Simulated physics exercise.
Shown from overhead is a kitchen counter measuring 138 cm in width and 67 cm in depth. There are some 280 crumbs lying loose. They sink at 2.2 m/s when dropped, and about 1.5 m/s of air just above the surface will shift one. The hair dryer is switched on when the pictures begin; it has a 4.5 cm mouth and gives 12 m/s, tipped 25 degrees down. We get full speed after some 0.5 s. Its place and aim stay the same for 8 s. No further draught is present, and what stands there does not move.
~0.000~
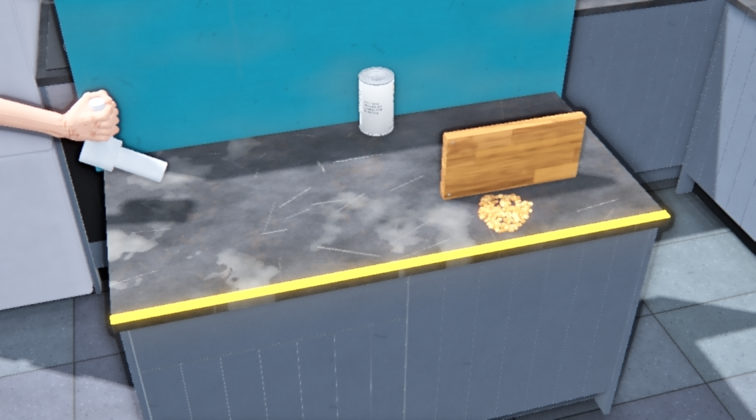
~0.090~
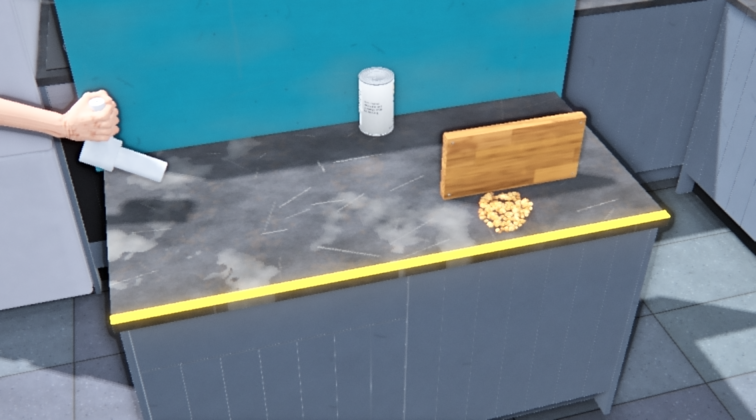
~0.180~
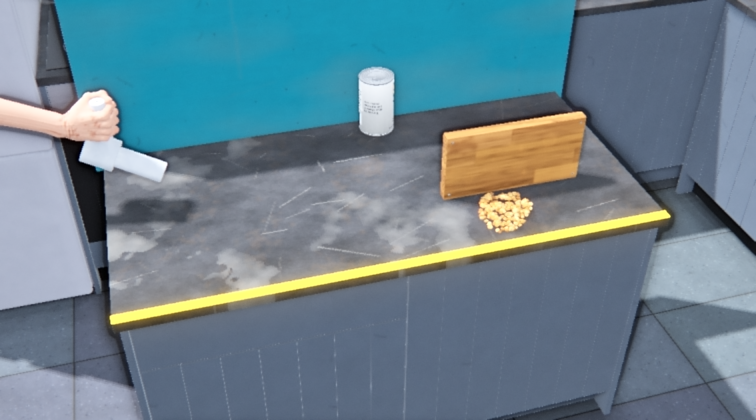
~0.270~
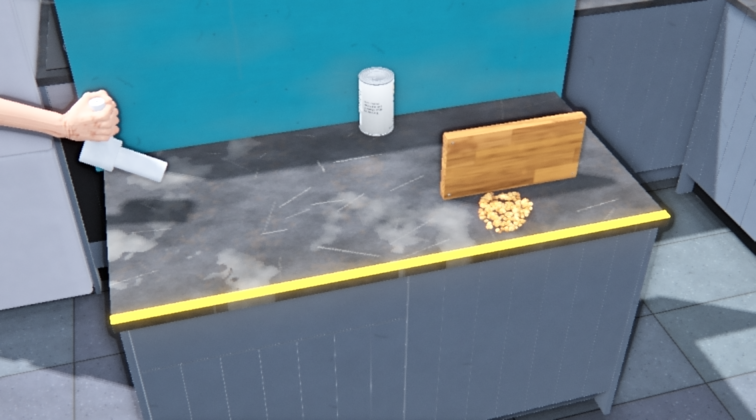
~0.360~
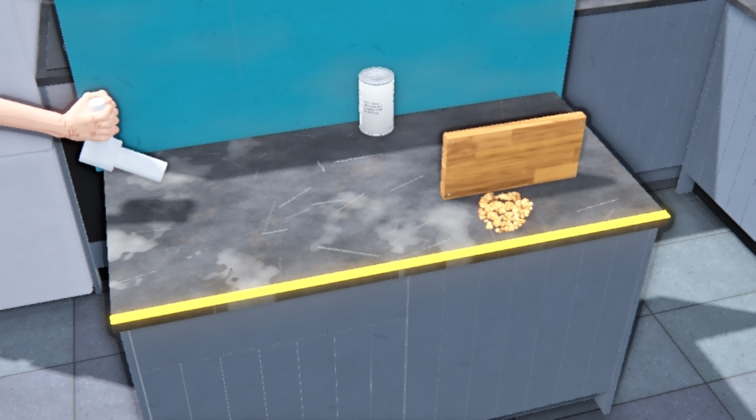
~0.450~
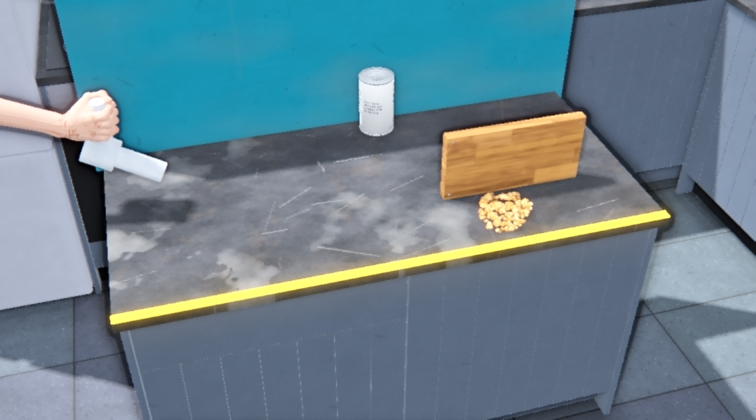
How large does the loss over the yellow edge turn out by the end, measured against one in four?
By the end it is above one in four.
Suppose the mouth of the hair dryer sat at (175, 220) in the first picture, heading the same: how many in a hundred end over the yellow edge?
Then about 10 %.
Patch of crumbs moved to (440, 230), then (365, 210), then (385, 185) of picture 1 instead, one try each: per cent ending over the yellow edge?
In turn: 100 per cent, 70 per cent, 10 per cent.
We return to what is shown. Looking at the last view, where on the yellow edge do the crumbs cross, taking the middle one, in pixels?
Around (599, 231).
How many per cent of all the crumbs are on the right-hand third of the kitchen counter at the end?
Roughly 10 in a hundred.
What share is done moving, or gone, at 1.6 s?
90 %.
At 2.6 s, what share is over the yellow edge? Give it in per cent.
I'd put it at about 70 percent.
After 1.6 s, 12 % are on the move or not yet settled, 66 % are over the yellow edge.
After 2.6 s, 8 % are on the move or not yet settled, 66 % are over the yellow edge.
After 4.4 s, 8 % are on the move or not yet settled, 66 % are over the yellow edge.
After 8.0 s, at the end, 66 % are over the yellow edge.
